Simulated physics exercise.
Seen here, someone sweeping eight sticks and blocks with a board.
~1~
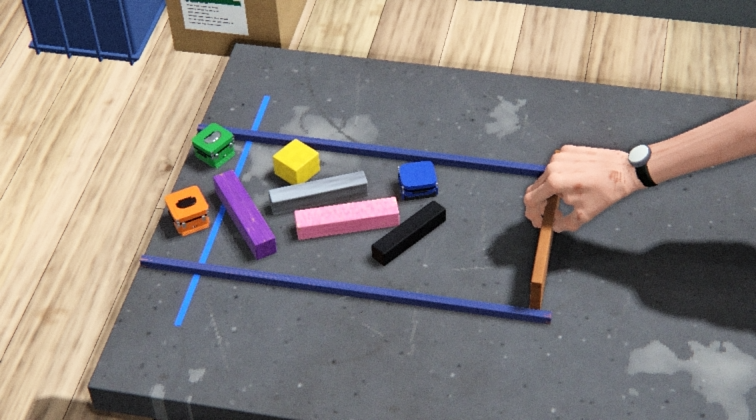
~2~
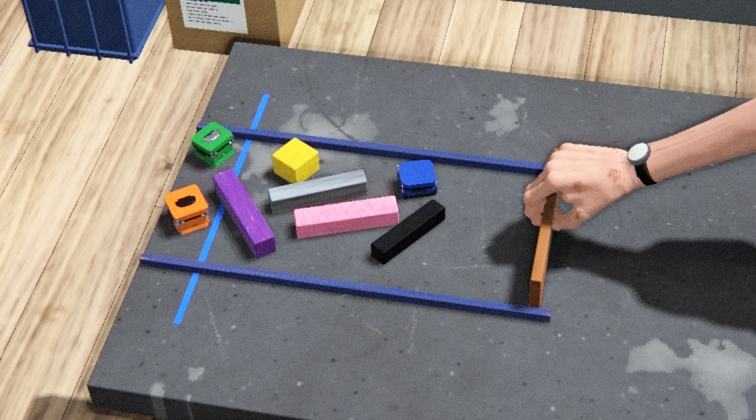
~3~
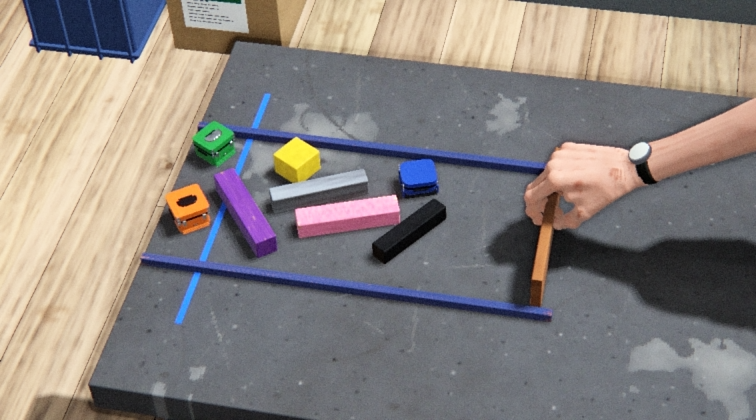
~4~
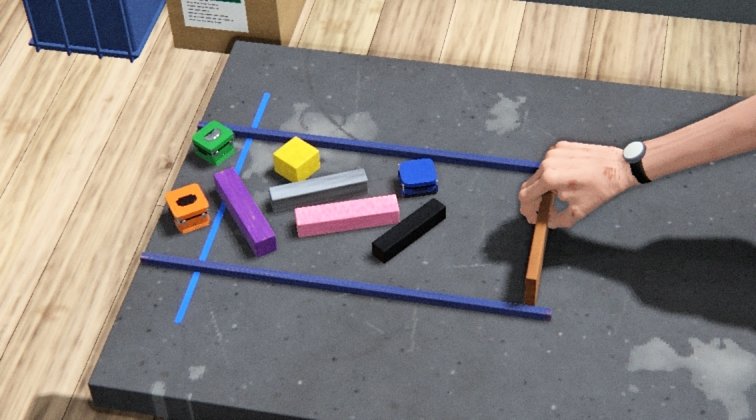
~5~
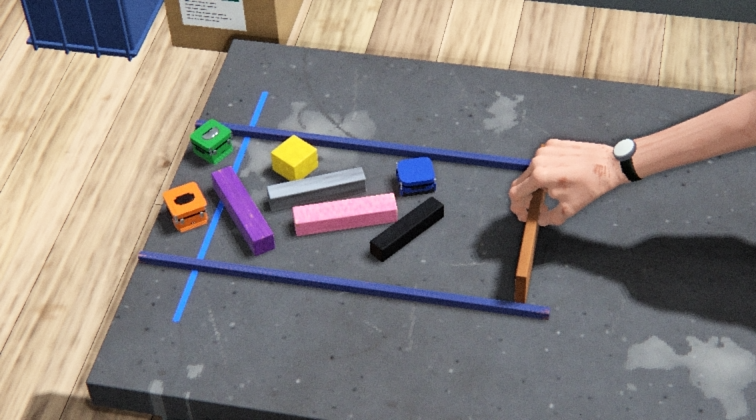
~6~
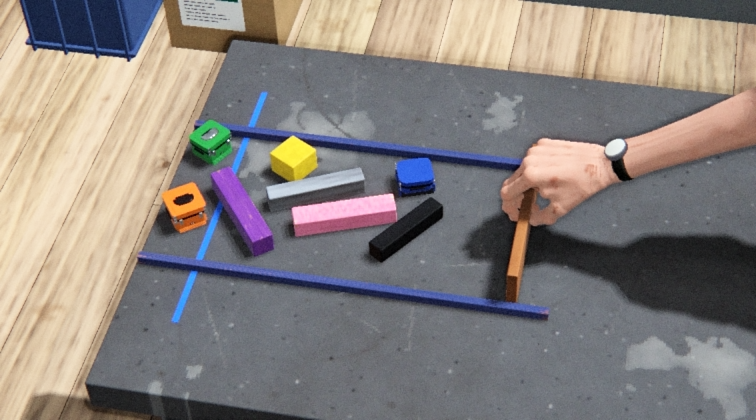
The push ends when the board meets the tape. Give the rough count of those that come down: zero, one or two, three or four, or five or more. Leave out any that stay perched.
Here the number that fall off is three or four.
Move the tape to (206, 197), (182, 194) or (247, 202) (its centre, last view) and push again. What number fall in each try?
Down on the floor: 5, 6 and 2.
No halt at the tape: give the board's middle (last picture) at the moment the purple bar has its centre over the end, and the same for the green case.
Its middle is around (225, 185) and around (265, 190).
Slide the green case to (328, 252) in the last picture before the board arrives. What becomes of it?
Then it does not fall.
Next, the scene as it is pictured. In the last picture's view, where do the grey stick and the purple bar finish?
About (181, 171), and the other about (151, 216).
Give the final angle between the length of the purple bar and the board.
About 45°.
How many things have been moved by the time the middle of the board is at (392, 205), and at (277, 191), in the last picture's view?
First 3, then 8.
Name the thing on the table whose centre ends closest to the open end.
Foremost is the purple bar.
Early on, none off yet; green case at rest near (211, 143); orange case at rest near (185, 208); purple bar at rest near (242, 211).
A while later, none off yet; green case at rest near (211, 143); orange case at rest near (185, 208); purple bar travelled a little near (228, 214).
Further along, none off yet; green case travelled about its own width near (187, 138); orange case travelled about its own width near (148, 223); purple bar travelled a little near (188, 224).
Finally, the number that fall off is three or four; lost, yellow block, orange case and green case.
